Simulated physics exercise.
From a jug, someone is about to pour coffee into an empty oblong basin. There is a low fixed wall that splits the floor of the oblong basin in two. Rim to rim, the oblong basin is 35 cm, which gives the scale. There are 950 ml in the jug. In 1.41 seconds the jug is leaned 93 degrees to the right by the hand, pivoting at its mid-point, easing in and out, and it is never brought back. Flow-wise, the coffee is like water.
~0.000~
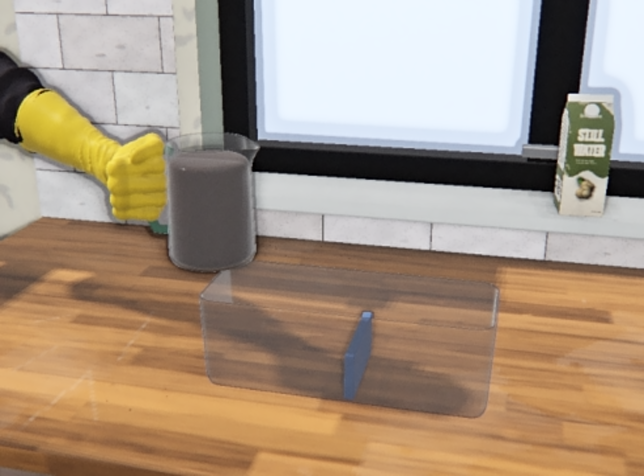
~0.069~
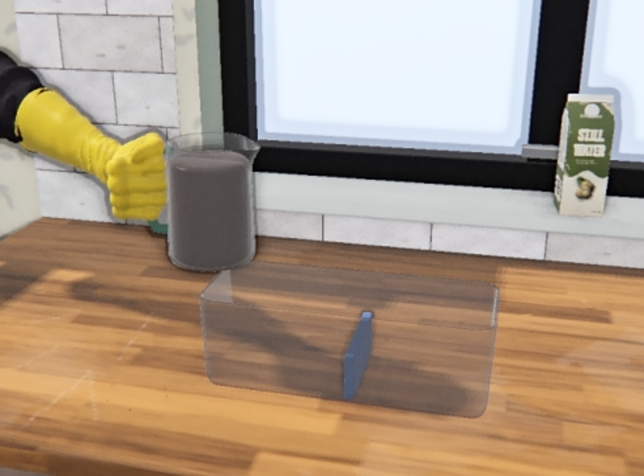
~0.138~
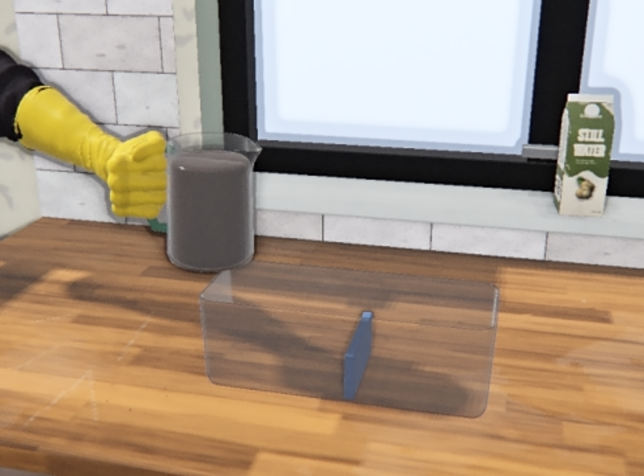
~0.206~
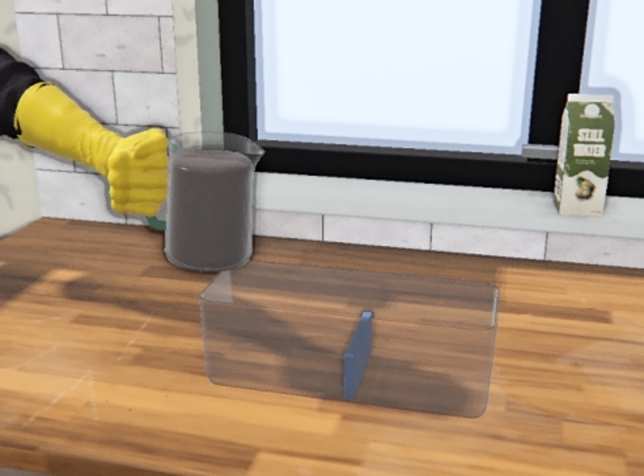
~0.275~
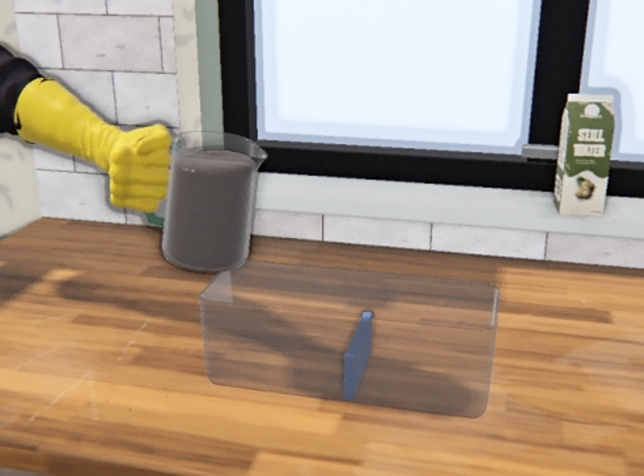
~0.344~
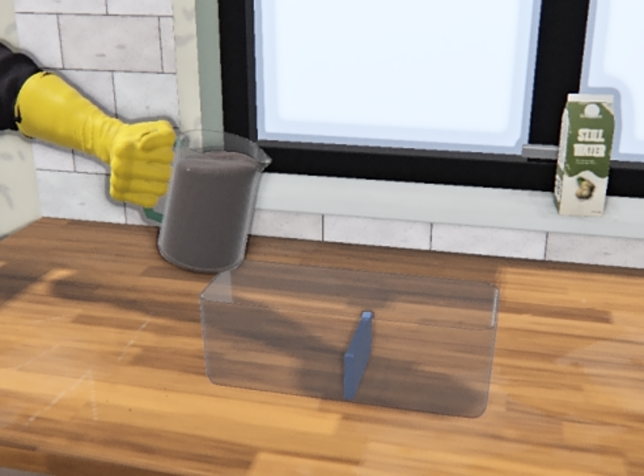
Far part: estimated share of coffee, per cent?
1 per cent.
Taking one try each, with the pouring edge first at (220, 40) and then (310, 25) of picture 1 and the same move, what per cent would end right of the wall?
Try 1: 5 %; try 2: 90 %.
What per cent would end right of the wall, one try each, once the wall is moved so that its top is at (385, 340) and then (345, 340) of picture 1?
5 then 20 %.
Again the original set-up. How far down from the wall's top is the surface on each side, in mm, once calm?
Left about 18 mm, right about 58 mm.
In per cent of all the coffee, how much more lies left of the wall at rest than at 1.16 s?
It comes to some 64 per cent.
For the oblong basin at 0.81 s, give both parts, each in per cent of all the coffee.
Left roughly 3 per cent, right roughly 0.
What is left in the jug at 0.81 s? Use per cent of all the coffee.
Some 90 % of it is still there.
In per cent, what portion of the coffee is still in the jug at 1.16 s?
I'd estimate some 56 per cent.
Then, 0.81 s in, the tilt is 58° and 90 per cent is still to pour, 3 is left of the wall and 0 right of it.
Then, 1.16 s in, the tilt is 86° and 56 per cent is still to pour, 31 is left of the wall and 0 right of it.
Then, 1.52 s in, the tilt is 93° and 20 per cent is still to pour, 72 is left of the wall and 1 right of it.
Then, 1.91 s in, the tilt is 93° and 7 per cent is still to pour, 89 is left of the wall and 1 right of it.
Finally, 95 per cent lies left of the wall, 1 right of it and 2 outside.
